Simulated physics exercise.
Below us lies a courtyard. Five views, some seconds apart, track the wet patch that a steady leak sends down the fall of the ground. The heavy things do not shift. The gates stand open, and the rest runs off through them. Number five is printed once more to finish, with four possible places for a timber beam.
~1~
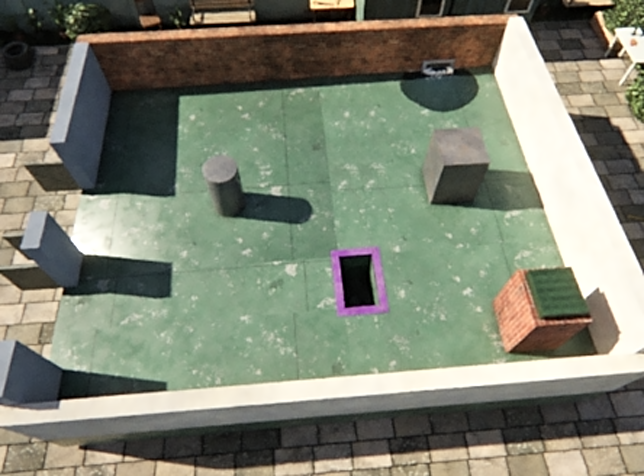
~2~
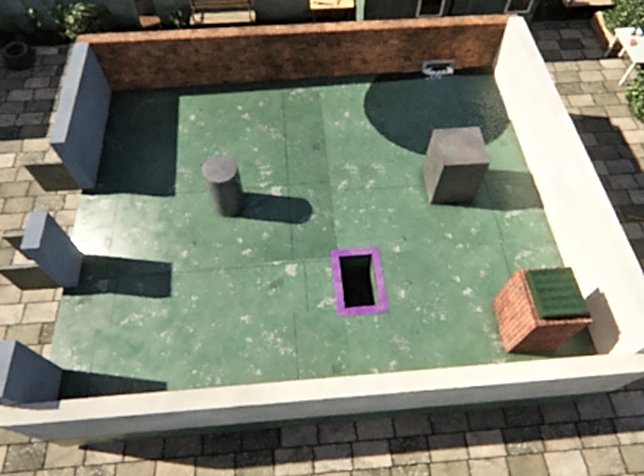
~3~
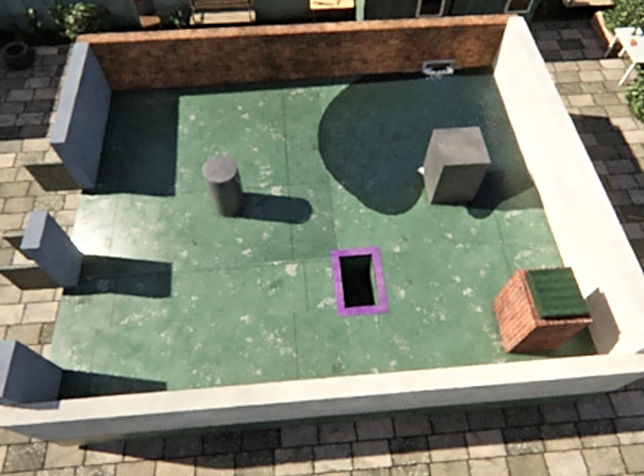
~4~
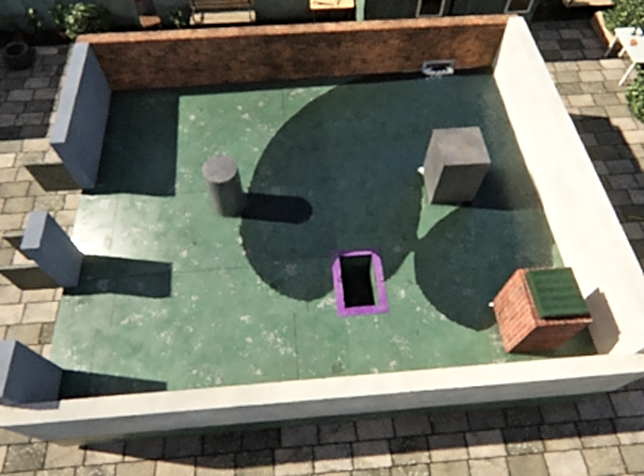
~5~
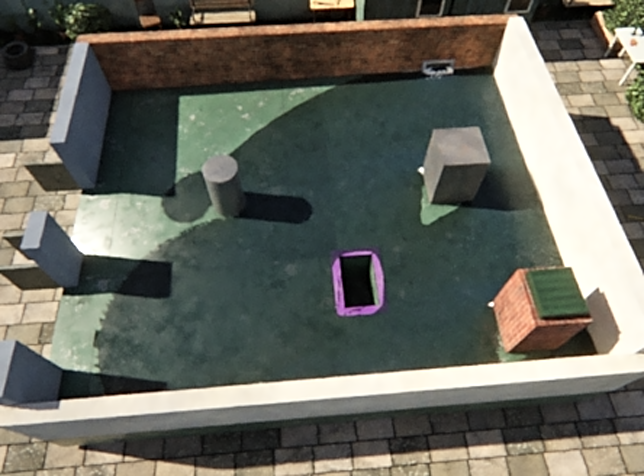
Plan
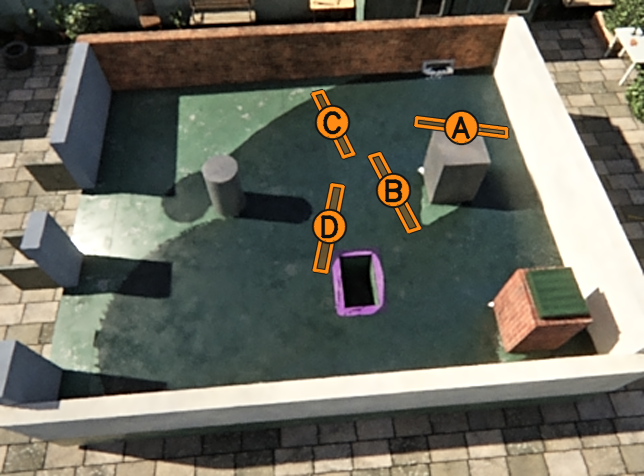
A dark wet patch spreads from the small outlet by the brick back wall across the green floor of a walled courtyard, seen from high above by a still camera. A grey cylinder stands left of centre, a grey block and a red brick box with a green top at right, and gaps open on the left. The wetness rounds the block, reaches the purple-rimmed drain, then passes the cylinder leftward.
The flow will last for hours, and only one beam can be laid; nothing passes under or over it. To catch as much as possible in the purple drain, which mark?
Best: D.
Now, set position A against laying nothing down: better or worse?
Worse.
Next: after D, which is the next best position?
The answer is C.
On the marked copy, A from (416, 121) to (506, 132); B from (374, 155) to (414, 229); C from (317, 92) to (348, 155); D from (320, 270) to (337, 185).
With A, about 4 % of the stream goes into the purple drain, about 96 % out by the gates.
With B, about 3 % of the stream goes into the purple drain, about 97 % out by the gates.
With C, about 25 % of the stream goes into the purple drain, about 75 % out by the gates.
With D, about 33 % of the stream goes into the purple drain, about 67 % out by the gates.
